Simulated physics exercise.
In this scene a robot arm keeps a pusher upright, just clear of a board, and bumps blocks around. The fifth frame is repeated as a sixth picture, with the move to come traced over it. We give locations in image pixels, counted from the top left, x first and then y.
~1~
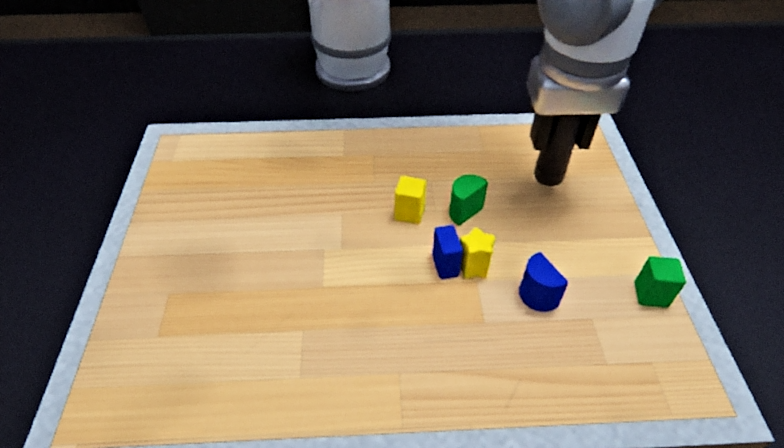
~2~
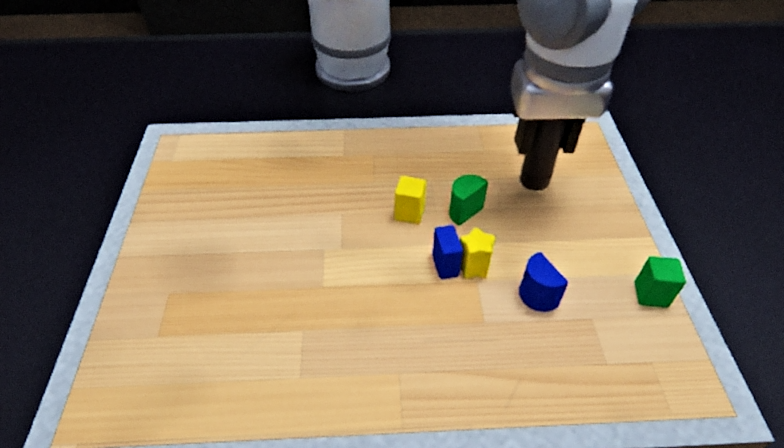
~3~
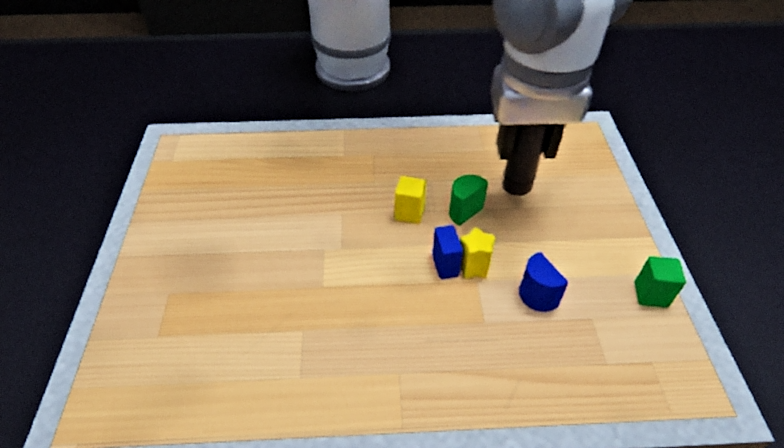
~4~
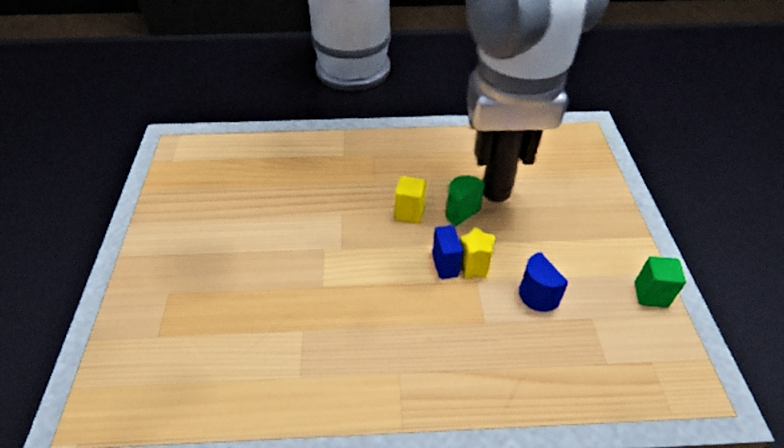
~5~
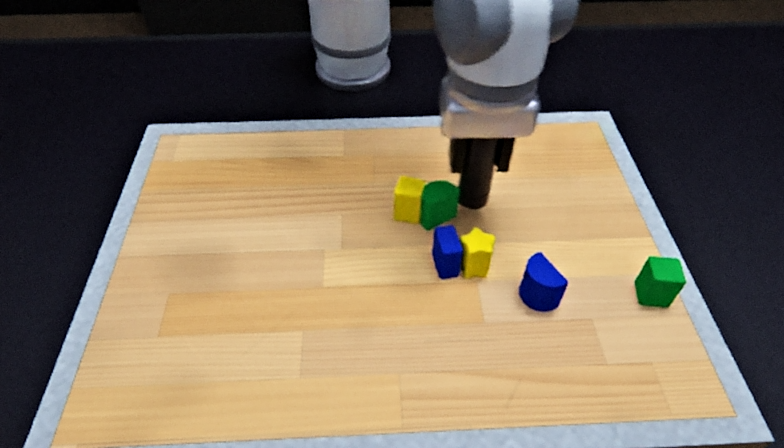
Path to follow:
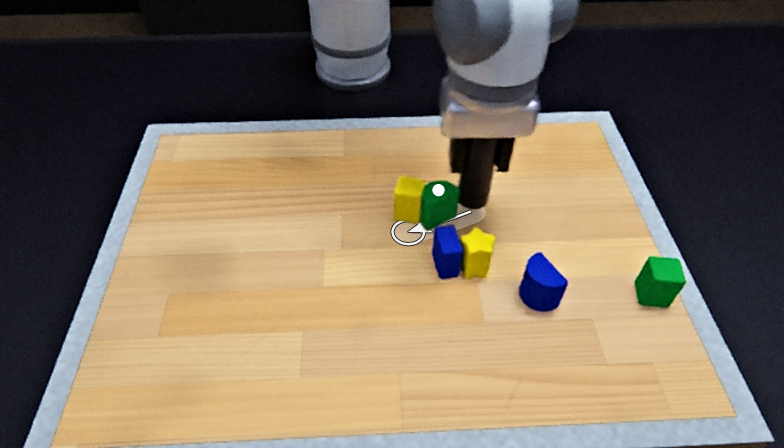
Robot arm with a dark pusher gliding left over a wooden board, then nudging a green block left beside a yellow one.
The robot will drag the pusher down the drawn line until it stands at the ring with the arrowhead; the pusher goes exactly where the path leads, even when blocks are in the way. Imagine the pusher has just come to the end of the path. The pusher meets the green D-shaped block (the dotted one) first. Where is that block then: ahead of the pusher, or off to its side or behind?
By then it is in front of the pusher.
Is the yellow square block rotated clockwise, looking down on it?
It seems so.
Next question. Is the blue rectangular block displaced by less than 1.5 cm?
It seems so.
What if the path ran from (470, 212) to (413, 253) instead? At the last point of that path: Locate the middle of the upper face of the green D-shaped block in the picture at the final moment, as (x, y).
The centre of its top face lies at (389, 208).
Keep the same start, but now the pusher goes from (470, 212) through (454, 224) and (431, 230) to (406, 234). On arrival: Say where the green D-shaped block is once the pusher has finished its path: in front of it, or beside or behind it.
The pusher still pushes it.
Drawn move, from (470, 212) to (408, 232); the dot is on the green D-shaped block.
The first path, step by step. Halfway along, pusher (441, 210); yellow square block (388, 184), turned 35° clockwise; green D-shaped block (407, 199), turned 25° clockwise.
At the end, pusher (409, 220); yellow square block (384, 183), turned 55° clockwise; green D-shaped block (373, 207), turned 35° clockwise; blue rectangular block still.
